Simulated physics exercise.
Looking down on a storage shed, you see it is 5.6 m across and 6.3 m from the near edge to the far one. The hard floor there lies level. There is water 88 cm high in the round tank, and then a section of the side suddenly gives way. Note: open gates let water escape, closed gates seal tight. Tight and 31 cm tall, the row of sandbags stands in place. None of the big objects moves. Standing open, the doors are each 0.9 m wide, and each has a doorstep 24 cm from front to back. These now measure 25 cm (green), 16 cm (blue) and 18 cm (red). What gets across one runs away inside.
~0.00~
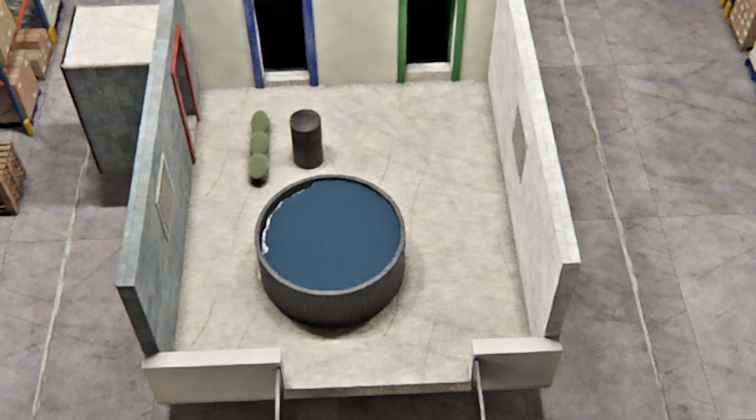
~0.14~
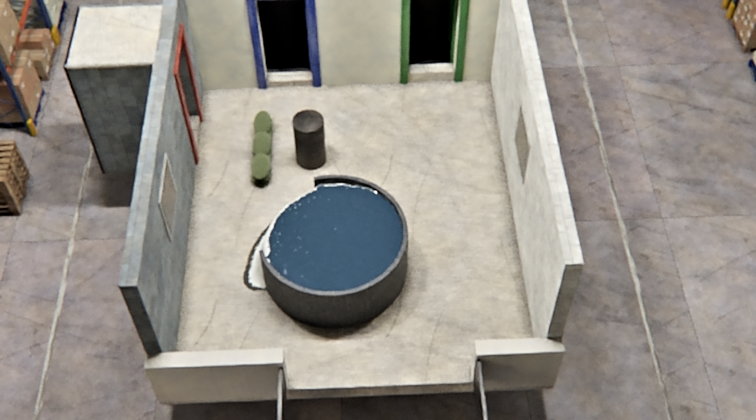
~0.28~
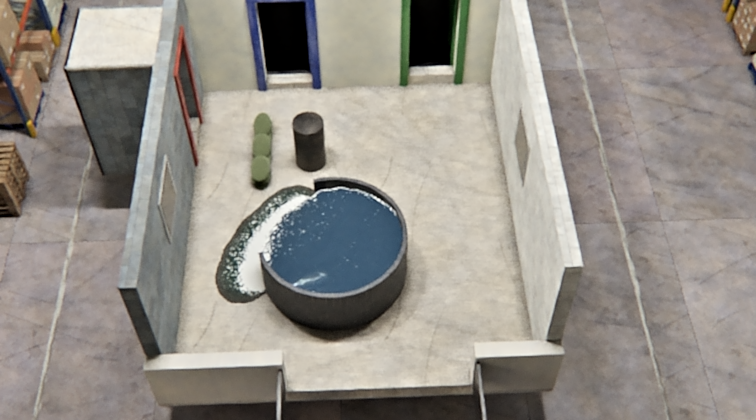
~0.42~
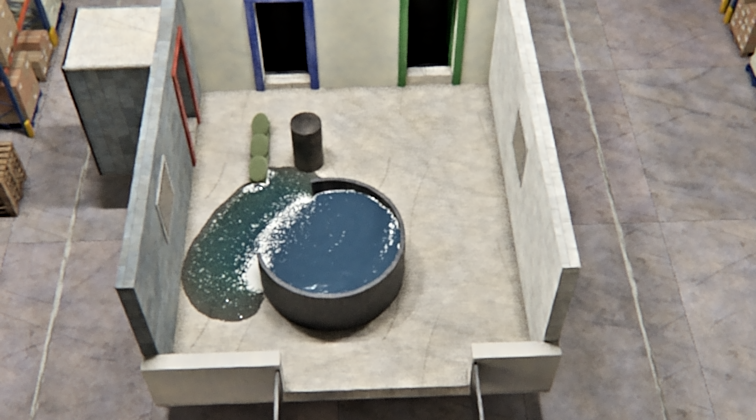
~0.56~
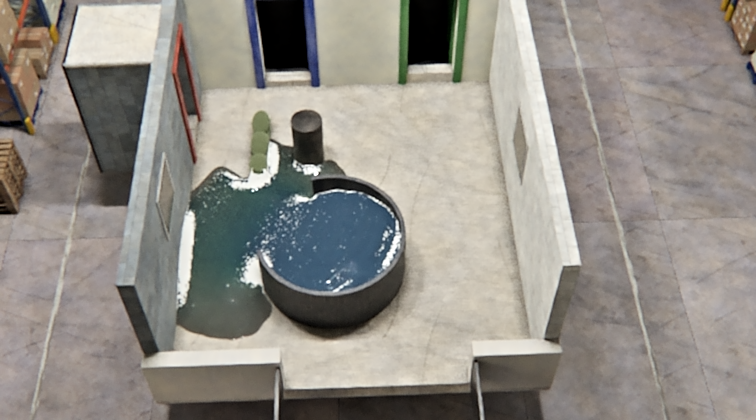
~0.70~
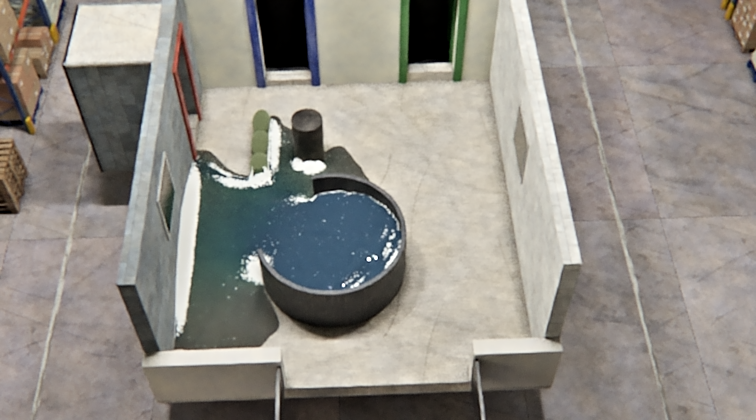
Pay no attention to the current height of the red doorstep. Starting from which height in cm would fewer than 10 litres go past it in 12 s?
From roughly 28 cm upwards.
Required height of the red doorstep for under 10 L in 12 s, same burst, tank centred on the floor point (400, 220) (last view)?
You'd need some 21 cm.
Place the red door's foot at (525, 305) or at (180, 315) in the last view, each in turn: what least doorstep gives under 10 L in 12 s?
You'd want about 13.5 cm there first, then about 18 cm.
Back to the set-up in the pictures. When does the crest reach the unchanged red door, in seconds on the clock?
Near 3.8 seconds.
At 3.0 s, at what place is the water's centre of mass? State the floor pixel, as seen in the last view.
I'd say around (275, 209).
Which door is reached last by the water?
Answer: Green door.
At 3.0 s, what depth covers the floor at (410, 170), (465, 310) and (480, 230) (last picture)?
Close to 0, 0 and 0 cm deep.
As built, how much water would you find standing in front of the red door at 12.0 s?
Depth: Near 4.5 cm.
After 1.4 s water covers 35 % of the floor, deepest (60 cm) near (201, 203); 20 cm at the red door, 0 litres in over its 18 cm doorstep.
After 3.0 s water covers 55 % of the floor, deepest (43 cm) near (201, 108); 20 cm at the red door, 8 litres in over its 18 cm doorstep.
After 12.0 s water covers 95 % of the floor, deepest (12 cm) near (524, 365); 5 cm at the red door, 64 litres in over its 18 cm doorstep.
At the red door as built, the water arrived by 0.9 s and peaked near 30 cm at 3.8 s.
Run again over the same 12 s with other heights there, 24 litres in over 23.5 cm, 3 litres over 32 cm. The limit of 10 litres is kept from about 28 cm up.
